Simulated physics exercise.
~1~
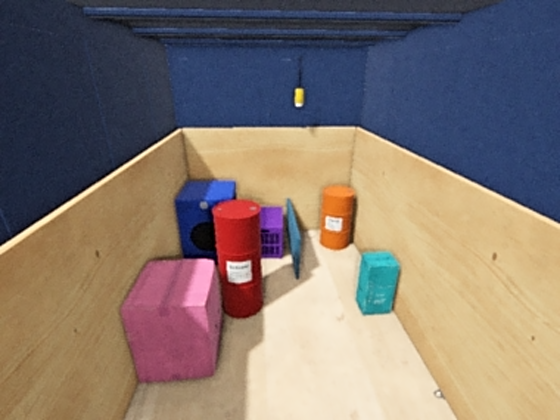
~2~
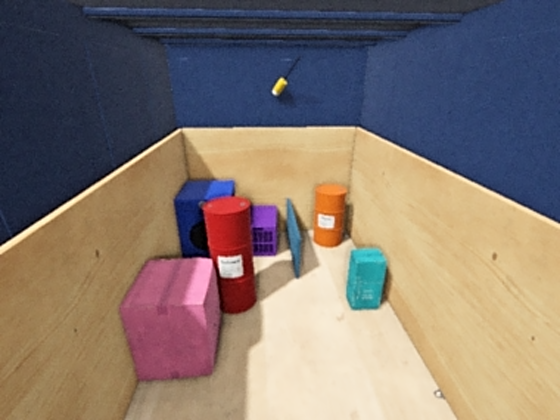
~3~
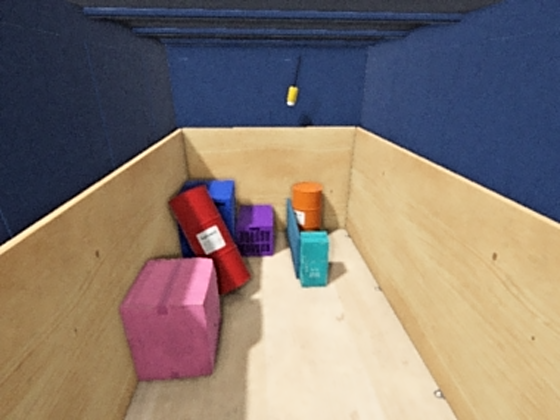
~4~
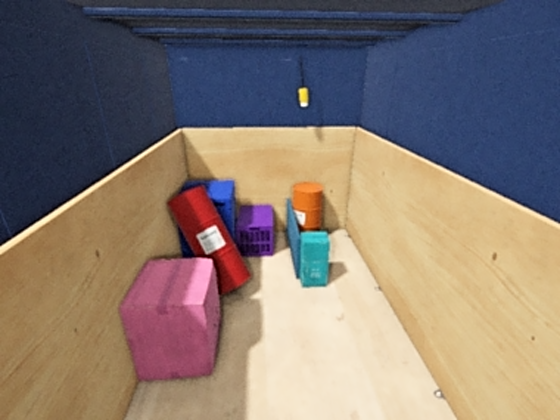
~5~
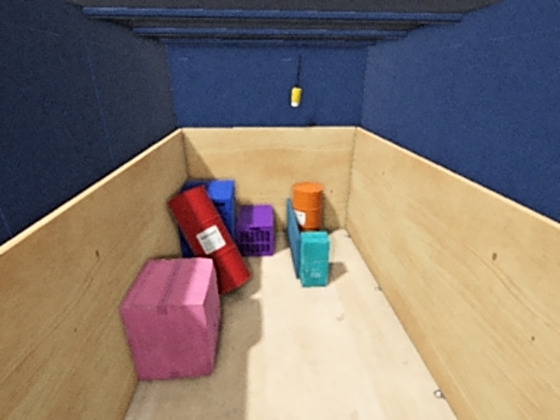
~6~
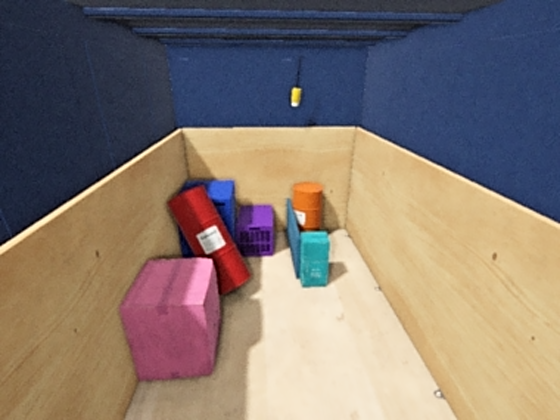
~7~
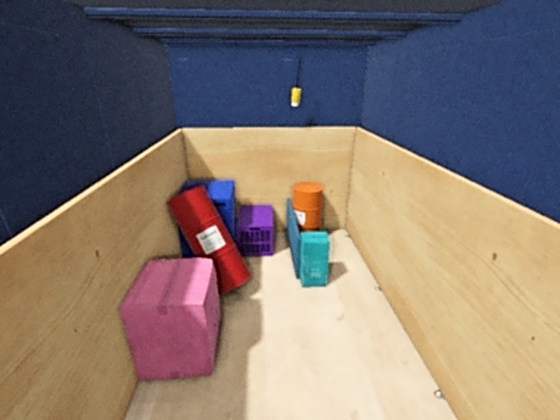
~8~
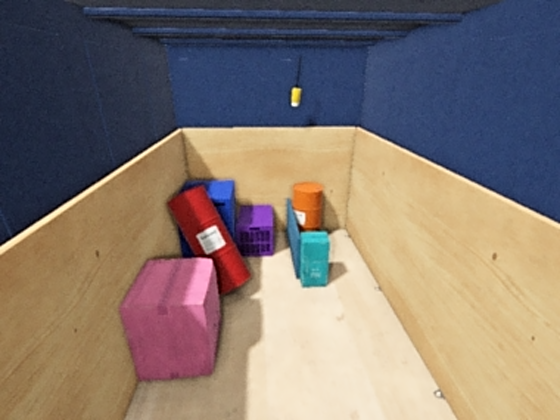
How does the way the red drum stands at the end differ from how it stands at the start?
At the start the red drum stands upright, but at the end it is leaning to the left, towards the blue appliance.
